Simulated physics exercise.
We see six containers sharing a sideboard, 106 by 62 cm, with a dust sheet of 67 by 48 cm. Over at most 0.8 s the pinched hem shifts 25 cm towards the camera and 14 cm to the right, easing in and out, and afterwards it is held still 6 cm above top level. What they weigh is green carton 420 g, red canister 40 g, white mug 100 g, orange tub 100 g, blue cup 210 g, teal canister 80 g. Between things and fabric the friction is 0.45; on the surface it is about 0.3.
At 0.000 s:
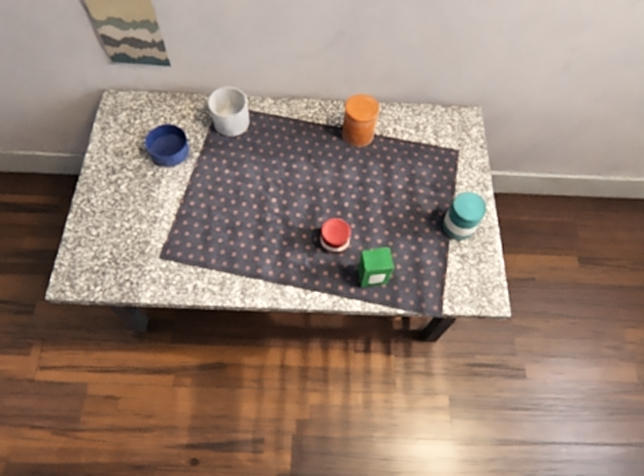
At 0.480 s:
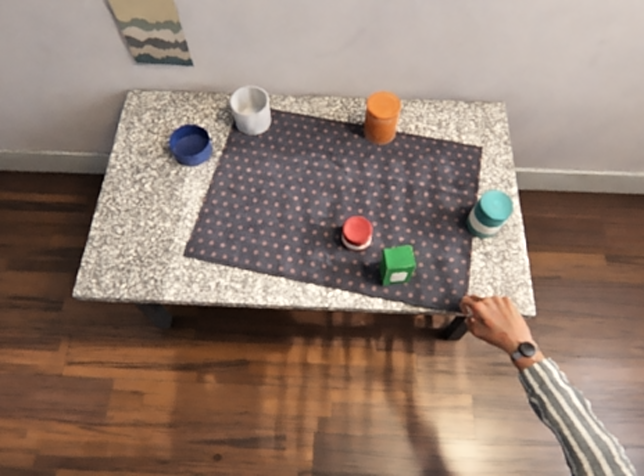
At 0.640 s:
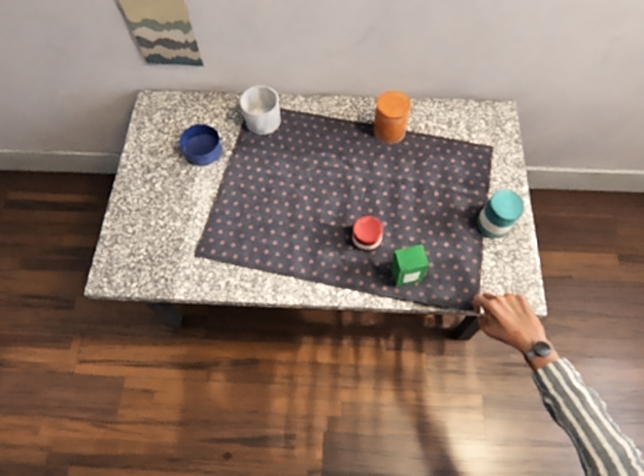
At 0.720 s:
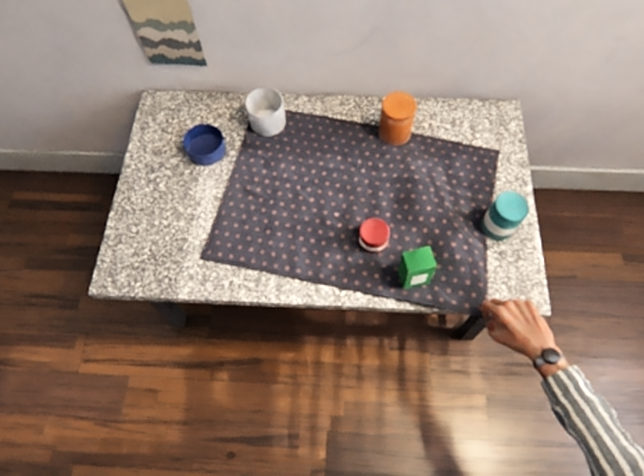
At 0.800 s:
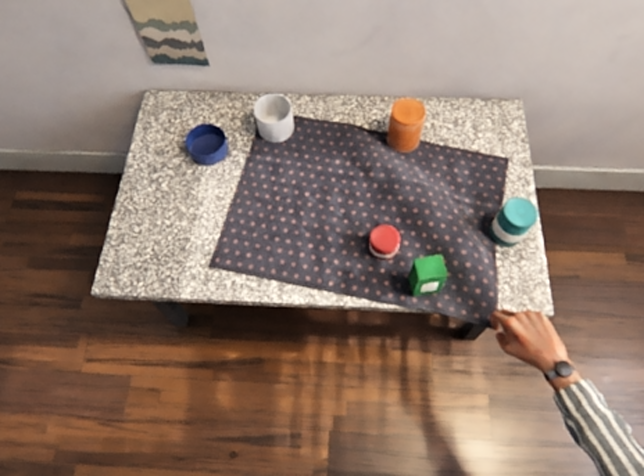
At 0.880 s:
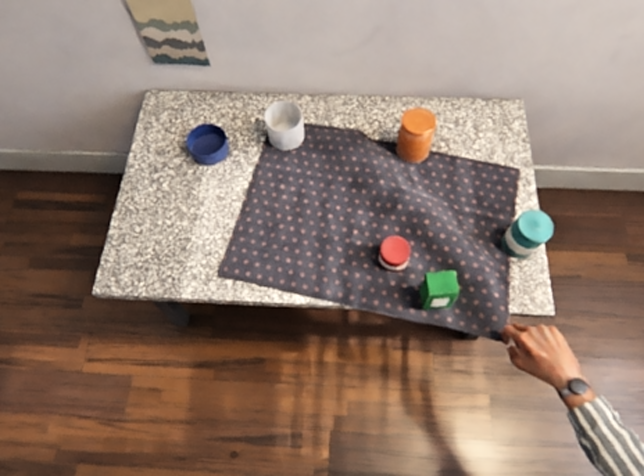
A hand grips a dark patterned cloth's near right corner, pulling it and the containers on it rightwards and towards the camera.
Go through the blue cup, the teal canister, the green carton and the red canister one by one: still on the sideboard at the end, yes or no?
Blue cup - yes; teal canister - no; green carton - no; red canister - no.
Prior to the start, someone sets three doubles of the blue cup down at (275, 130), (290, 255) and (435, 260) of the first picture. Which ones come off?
By position: On, off, off.
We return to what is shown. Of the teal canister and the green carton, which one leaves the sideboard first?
That's the green one.
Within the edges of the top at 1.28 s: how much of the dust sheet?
Near 40 in a hundred.
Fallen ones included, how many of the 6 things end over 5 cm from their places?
Counted result: 5.
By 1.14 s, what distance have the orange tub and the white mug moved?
The orange tub is about 25 cm off and the white mug about 25 cm.
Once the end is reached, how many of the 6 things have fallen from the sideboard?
My count is 3.
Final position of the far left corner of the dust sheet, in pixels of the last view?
That corner comes to rest close to (337, 252) in the last view.
After 1.0 s, 85 % of the dust sheet is still over the top; green carton 16 cm off its start, red canister 14 cm off its start, teal canister 13 cm off its start.
After 1.1 s, 60 % of the dust sheet is still over the top; red canister 26 cm off its start, green carton over the edge, teal canister 24 cm off its start.
After 1.3 s, 40 % of the dust sheet is still over the top; red canister over the edge, green carton over the edge, teal canister over the edge.
After 1.4 s, 30 % of the dust sheet is still over the top; red canister over the edge, teal canister over the edge, green carton over the edge.
After 3.0 s, 25 % of the dust sheet is still over the top; red canister over the edge, teal canister over the edge, green carton over the edge, blue cup 0 cm off its start at (206, 139).
